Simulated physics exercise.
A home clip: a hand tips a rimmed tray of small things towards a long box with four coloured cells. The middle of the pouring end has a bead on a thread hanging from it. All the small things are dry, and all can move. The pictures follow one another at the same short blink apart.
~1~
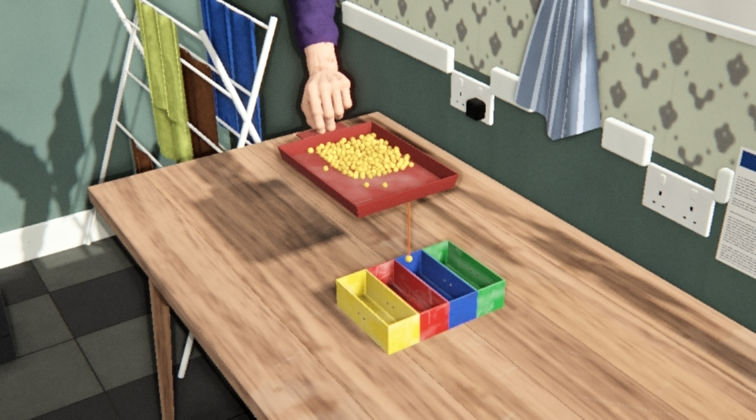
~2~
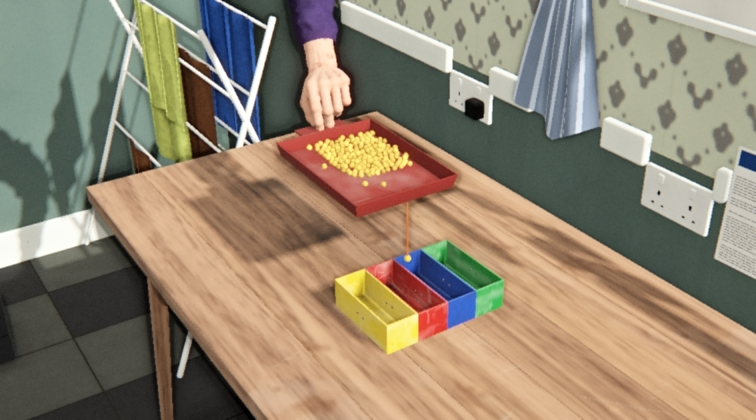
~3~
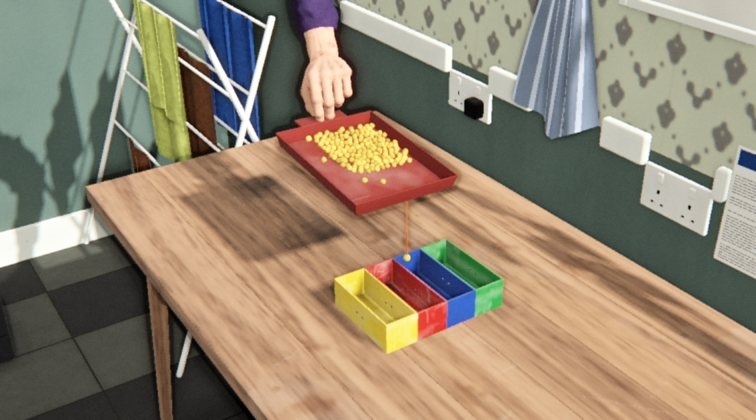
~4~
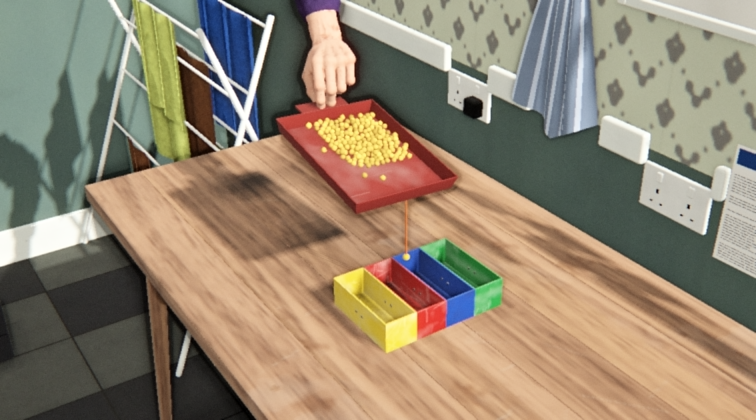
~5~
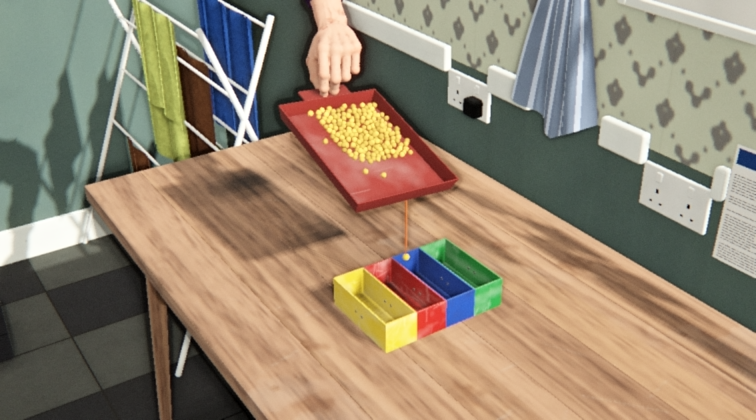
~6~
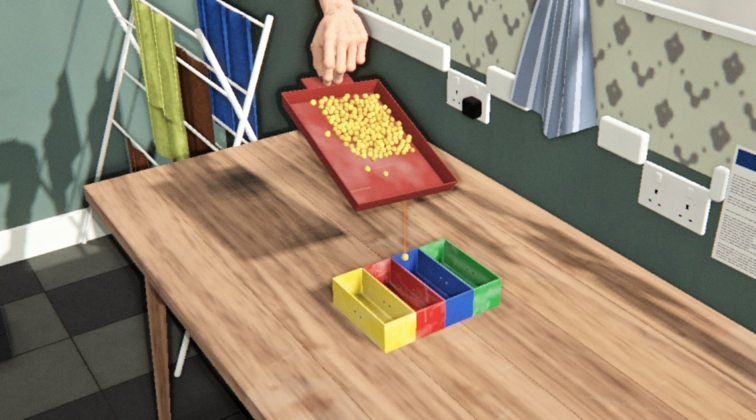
At a wooden table, a hand steadily raises the back of a red tray of yellow balls.
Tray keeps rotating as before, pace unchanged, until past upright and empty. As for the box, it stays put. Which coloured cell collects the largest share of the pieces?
Green.
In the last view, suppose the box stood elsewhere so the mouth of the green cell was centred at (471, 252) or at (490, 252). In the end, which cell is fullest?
First: The blue one. Second: The blue cell.
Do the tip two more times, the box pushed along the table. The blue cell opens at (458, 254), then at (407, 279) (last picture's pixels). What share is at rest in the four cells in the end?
You'd get near 90 percent first and near 50 percent next.
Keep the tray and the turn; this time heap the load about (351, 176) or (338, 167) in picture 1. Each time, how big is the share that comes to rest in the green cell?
Roughly 40 per cent, then roughly 50 per cent.
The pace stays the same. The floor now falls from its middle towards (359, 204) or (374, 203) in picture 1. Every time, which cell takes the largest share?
Yellow, then the cell in yellow.
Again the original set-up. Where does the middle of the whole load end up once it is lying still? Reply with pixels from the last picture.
Close to (459, 291) in the last view.
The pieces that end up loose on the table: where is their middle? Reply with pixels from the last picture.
Estimate: About (516, 293).
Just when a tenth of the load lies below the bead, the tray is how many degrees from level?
The angle is around 80°.
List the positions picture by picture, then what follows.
In the first picture, corners of the pouring end at (358, 204) and (454, 174), level; middle of the load at (365, 157), puffed corn balls; bead on its thread at (409, 259); yellow cell at (404, 332); red cell at (434, 319); blue cell at (463, 308); green cell at (491, 296).
In the second picture, corners of the pouring end at (357, 204) and (453, 174), level; middle of the load at (364, 155).
In the third picture, corners of the pouring end at (357, 202) and (453, 174), tipped barely, lowest at the right corner; middle of the load at (364, 149).
In the fourth picture, corners of the pouring end at (358, 201) and (453, 175), tipped a little, lowest at the right corner; middle of the load at (364, 140).
In the fifth picture, corners of the pouring end at (359, 201) and (454, 177), tipped clearly, lowest at the right corner; middle of the load at (366, 133).
In the sixth picture, corners of the pouring end at (360, 201) and (454, 180), tipped clearly, lowest at the right corner; middle of the load at (368, 126); yellow cell at (400, 330); red cell at (430, 318); blue cell at (459, 306); green cell at (487, 295).
Soon, tray tipped steeply; nearly all on the tray; a small part falling or outside the box.
A while on, tray tipped past a quarter turn; about half on the tray; about a quarter in the green cell; a small part in the blue cell; a stray few in the red cell; a stray few in the yellow cell; about a quarter falling or outside the box.
Towards the end, tray tipped past a quarter turn; about half in the green cell; about a quarter in the blue cell; a stray few in the red cell; a stray few in the yellow cell; a small part falling or outside the box.
Finally, tray tipped past a quarter turn; about half in the green cell; about a quarter in the blue cell; a stray few in the red cell; a stray few in the yellow cell; a small part outside the box.
